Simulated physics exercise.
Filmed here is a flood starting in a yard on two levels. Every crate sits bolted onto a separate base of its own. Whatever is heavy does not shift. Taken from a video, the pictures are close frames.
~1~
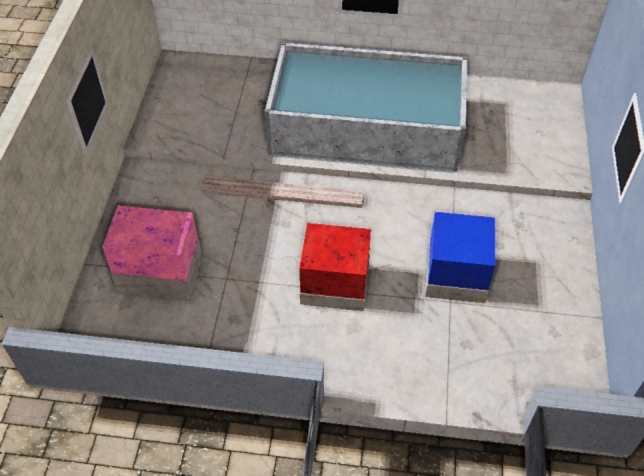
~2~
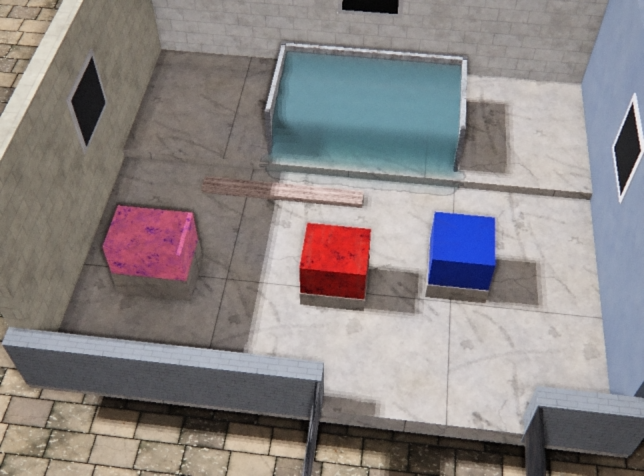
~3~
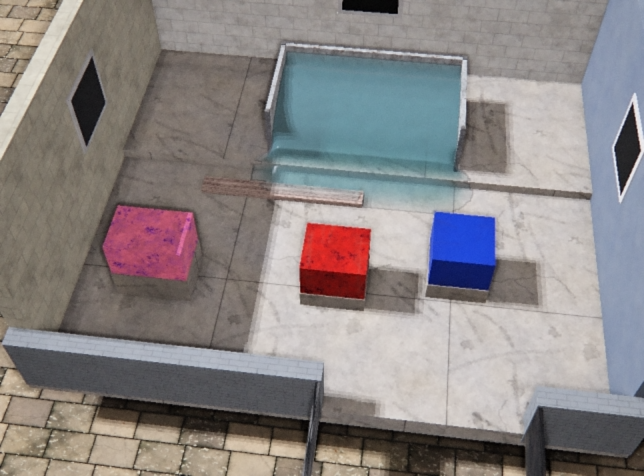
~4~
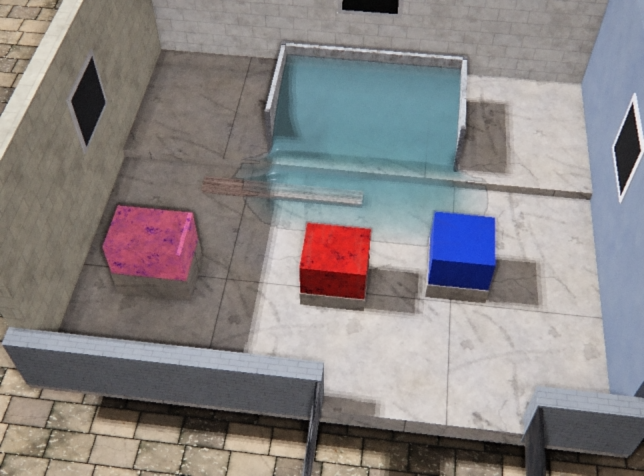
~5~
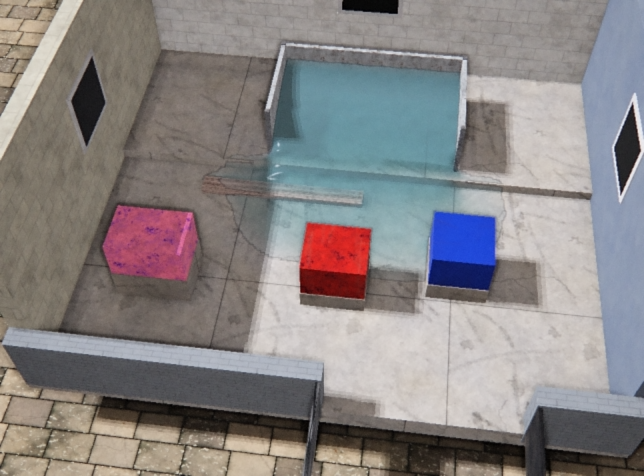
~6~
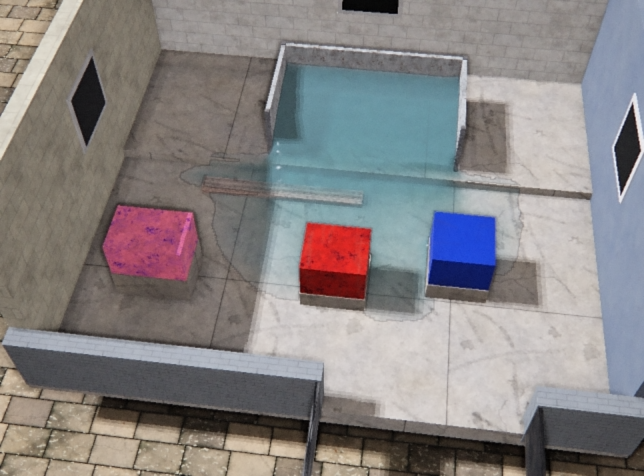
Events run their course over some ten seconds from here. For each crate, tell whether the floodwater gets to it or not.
Crate by crate: Blue crate - reached; pink crate - not reached; red crate - reached.
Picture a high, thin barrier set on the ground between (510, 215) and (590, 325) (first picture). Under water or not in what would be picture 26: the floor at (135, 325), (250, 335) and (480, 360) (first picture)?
The first point comes out inundated, the next inundated, the last inundated.
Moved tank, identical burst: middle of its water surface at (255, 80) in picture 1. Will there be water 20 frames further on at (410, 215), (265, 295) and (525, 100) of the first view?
One after the other: Wet, awash, not flooded.
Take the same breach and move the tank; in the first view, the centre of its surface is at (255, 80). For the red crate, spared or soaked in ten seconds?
Red crate: Overtopped.
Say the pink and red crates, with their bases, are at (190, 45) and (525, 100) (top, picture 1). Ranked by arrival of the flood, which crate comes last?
Going by the pictures, it's the pink-painted one.
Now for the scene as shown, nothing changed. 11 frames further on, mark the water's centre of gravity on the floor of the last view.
Roughly (338, 235) in the last picture.
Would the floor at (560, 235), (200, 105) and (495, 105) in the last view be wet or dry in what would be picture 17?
Going through them one by one, the first is waterlogged, the second spared and the third spared.
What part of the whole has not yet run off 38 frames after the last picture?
72 per cent.
A moment on, water covers 45 % of the floor; the blue crate water round its plinth, the pink crate water round its plinth, the red crate water round its plinth.
Next, water covers 55 % of the floor; the blue crate water round its plinth, the pink crate water round its plinth, the red crate water round its plinth.
Then, water covers 65 % of the floor; the blue crate water round its plinth, the pink crate water round its plinth, the red crate water round its plinth.
Later, water covers 70 % of the floor; the blue crate water round its plinth, the pink crate water round its plinth, the red crate water round its plinth.
In the end, water covers 65 % of the floor; the blue crate was topped, the pink crate stayed above the water, the red crate was topped.
